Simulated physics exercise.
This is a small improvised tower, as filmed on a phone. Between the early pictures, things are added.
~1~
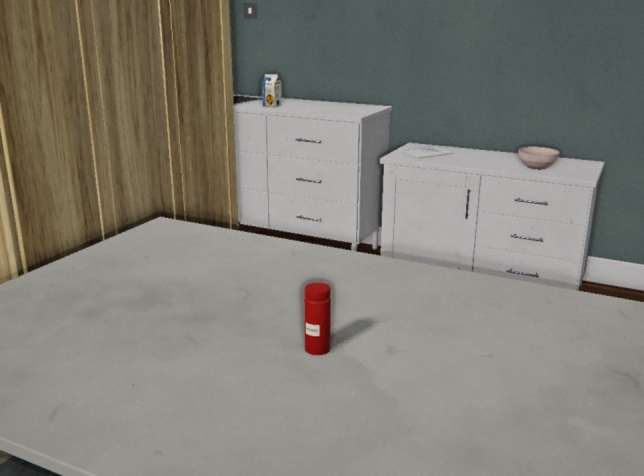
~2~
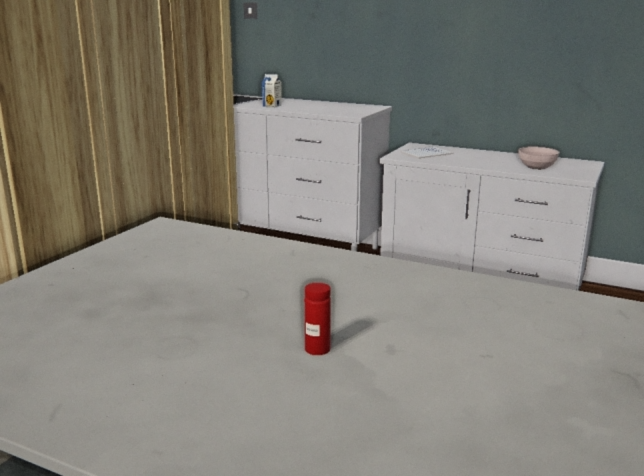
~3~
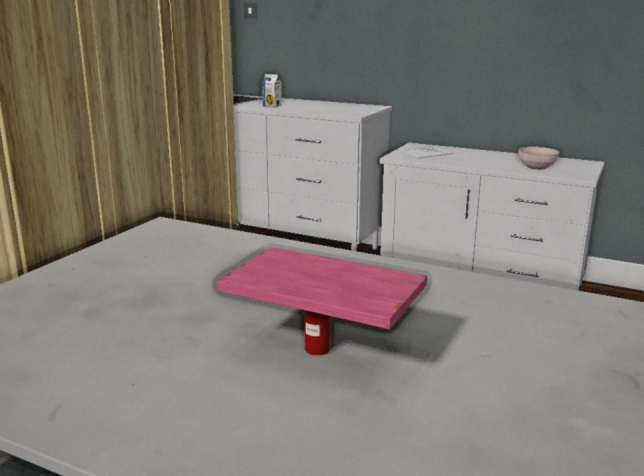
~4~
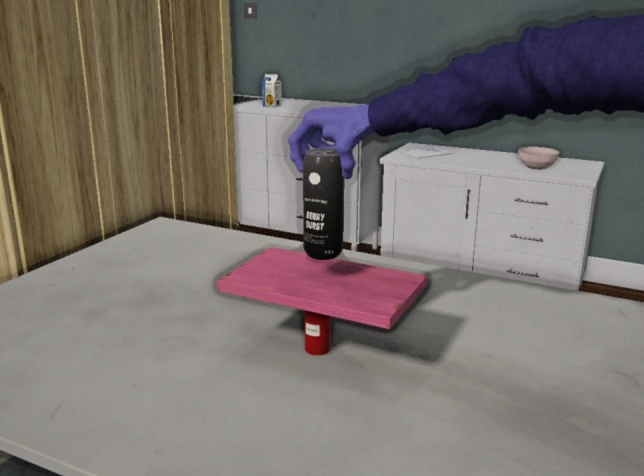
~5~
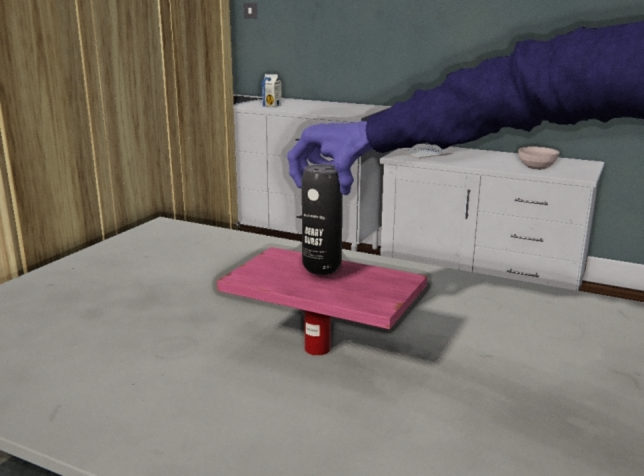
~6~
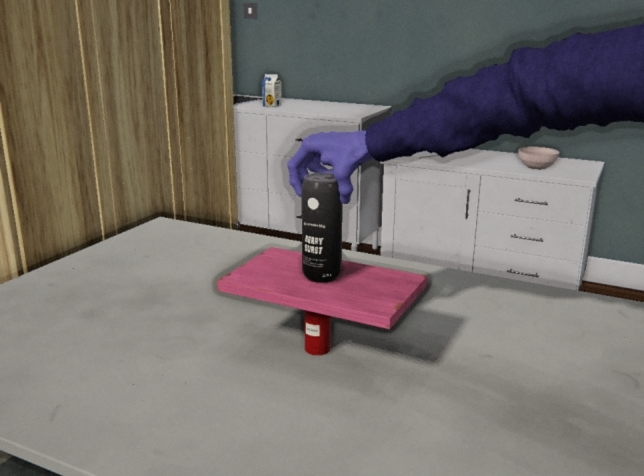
A small red shaker stands on a pale grey table, seen from slightly above by a still camera in a room with wood panelling on the left. Behind it, against a dark green wall, are two white cabinets, one holding a carton, the other a pink bowl. A pink board appears on top of the shaker, then a purple-gloved hand reaching from the right lowers a black can onto it, keeping hold.
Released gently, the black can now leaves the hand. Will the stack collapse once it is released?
No, it stays standing.
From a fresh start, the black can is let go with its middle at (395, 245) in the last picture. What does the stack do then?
The stack then collapses.
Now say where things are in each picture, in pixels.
The last thing is not in view yet; red shaker (318, 319), in the first picture.
The last thing is not in view yet; red shaker (318, 319), in the second picture.
The last thing is not in view yet; red shaker (318, 319), in the third picture.
Still above its spot; black can (324, 205); red shaker (318, 319), in the fourth picture.
Still above its spot; black can (322, 220); red shaker (318, 319), in the fifth picture.
Set down, still held; black can (322, 229); red shaker (318, 319), in the sixth picture.
Then, 0.30 s on from there, no change.
Then, 0.70 s on from there, black can resting near (322, 229).
In the end, all 3 unmoved. At the end, from the last picture's camera, black can near (322, 229). The stack stays up.
